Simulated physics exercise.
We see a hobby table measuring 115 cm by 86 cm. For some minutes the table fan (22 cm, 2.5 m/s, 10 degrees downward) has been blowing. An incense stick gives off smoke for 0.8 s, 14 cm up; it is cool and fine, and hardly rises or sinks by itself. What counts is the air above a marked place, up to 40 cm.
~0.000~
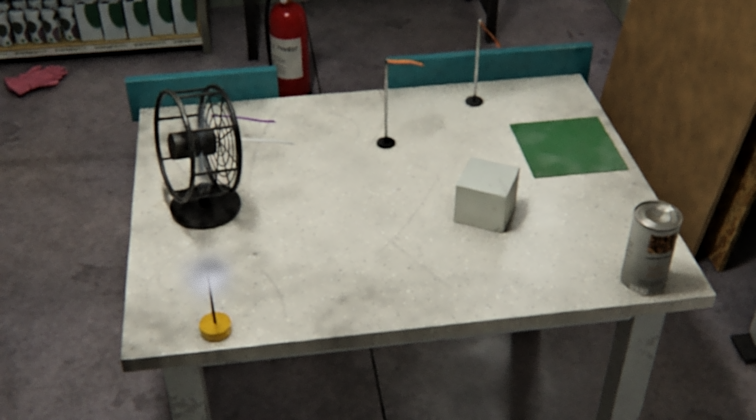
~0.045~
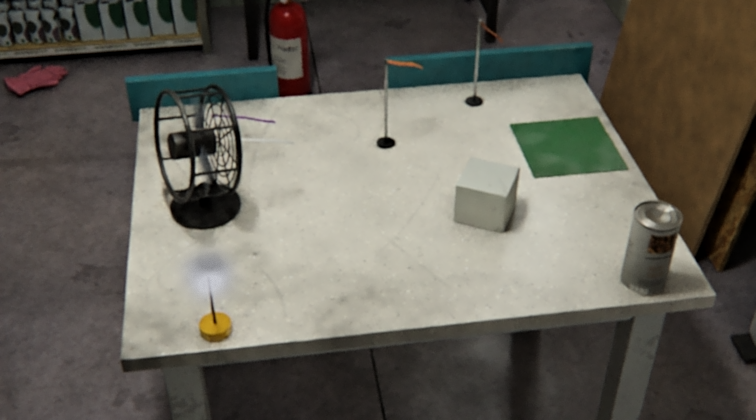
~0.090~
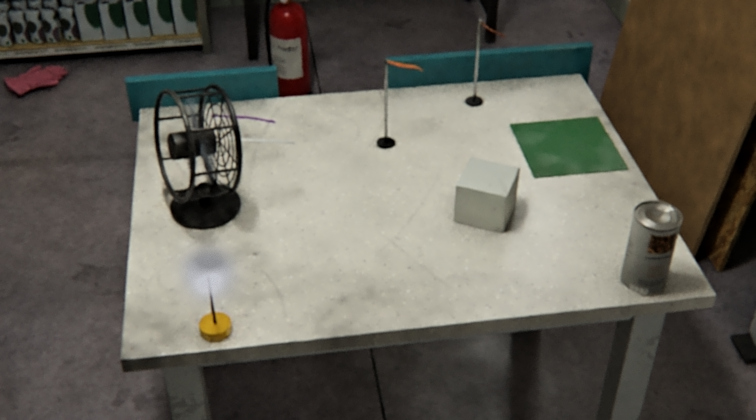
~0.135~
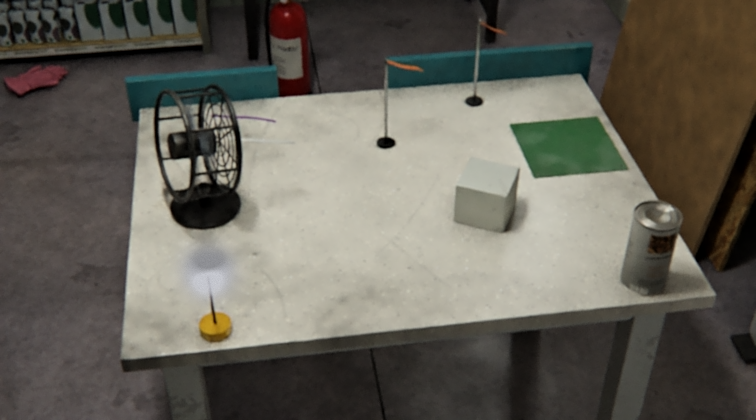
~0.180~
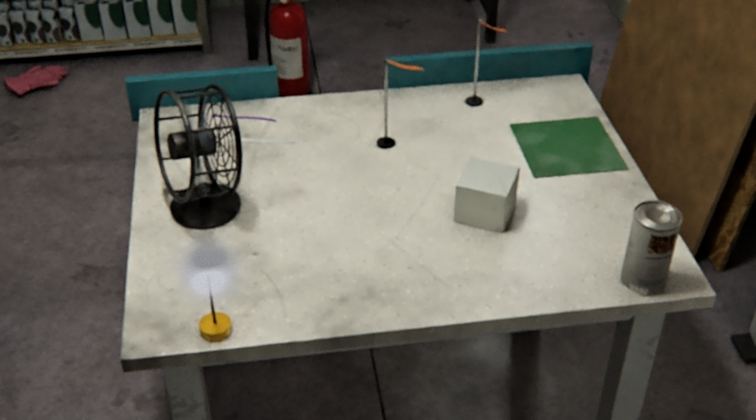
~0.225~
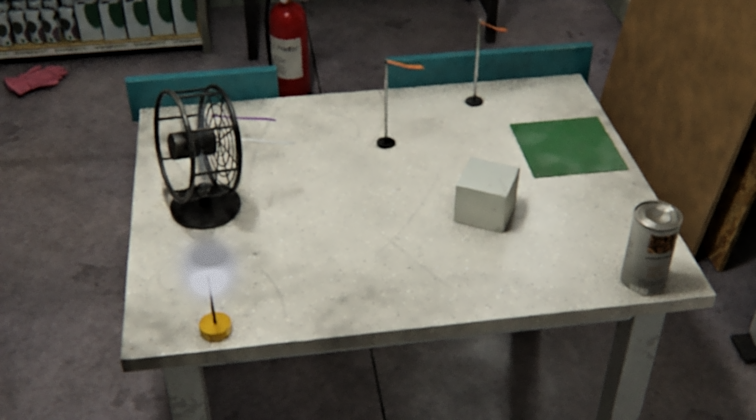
A pale, worn table stands on a grey workshop floor, seen from above and in front, with a red fire extinguisher behind it. A black fan sits at the left above an incense stick in a yellow holder, with two orange ribbons on poles, a pale block, a green mat and a silver tin farther right. The ribbons flutter slightly, faint bluish smoke hangs and thickens a little above the stick, and the camera stays still.
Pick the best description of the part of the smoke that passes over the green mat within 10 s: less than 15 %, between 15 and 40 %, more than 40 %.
It is above 40 % that passes there.
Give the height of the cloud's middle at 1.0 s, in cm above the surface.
About 12 cm.
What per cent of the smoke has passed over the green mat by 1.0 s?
About 0 %.
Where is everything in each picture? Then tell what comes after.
The smoke is thickest near (209, 275), the incense stick stands at (210, 287) and the table fan is at (197, 143), in the first picture.
The smoke is thickest near (209, 274) and the green mat is centred on (567, 146), in the second picture.
The smoke is thickest near (209, 273), a ribbon ends at (503, 37) and a ribbon ends at (422, 70), in the third picture.
The smoke is thickest near (208, 272), the top of a block is at (488, 176) and the top of a tin is at (658, 215), in the fourth picture.
The smoke is thickest near (208, 271), in the fifth picture.
The smoke is thickest near (208, 269), a ribbon ends at (505, 30) and a ribbon ends at (422, 67), in the sixth picture.
By 1.0 s we count, 0 % has passed over the green mat, with 100 % still about or yet to come, and the middle of the rest is near (210, 241).
By 2.0 s we count, 47 % has passed over the green mat, with 74 % still about or yet to come, and the middle of the rest is near (524, 138).
By 4.0 s we count, 69 % has passed over the green mat, with 8 % still about or yet to come.
By 10.0 s we count, 70 % has passed over the green mat, with 3 % still about or yet to come.
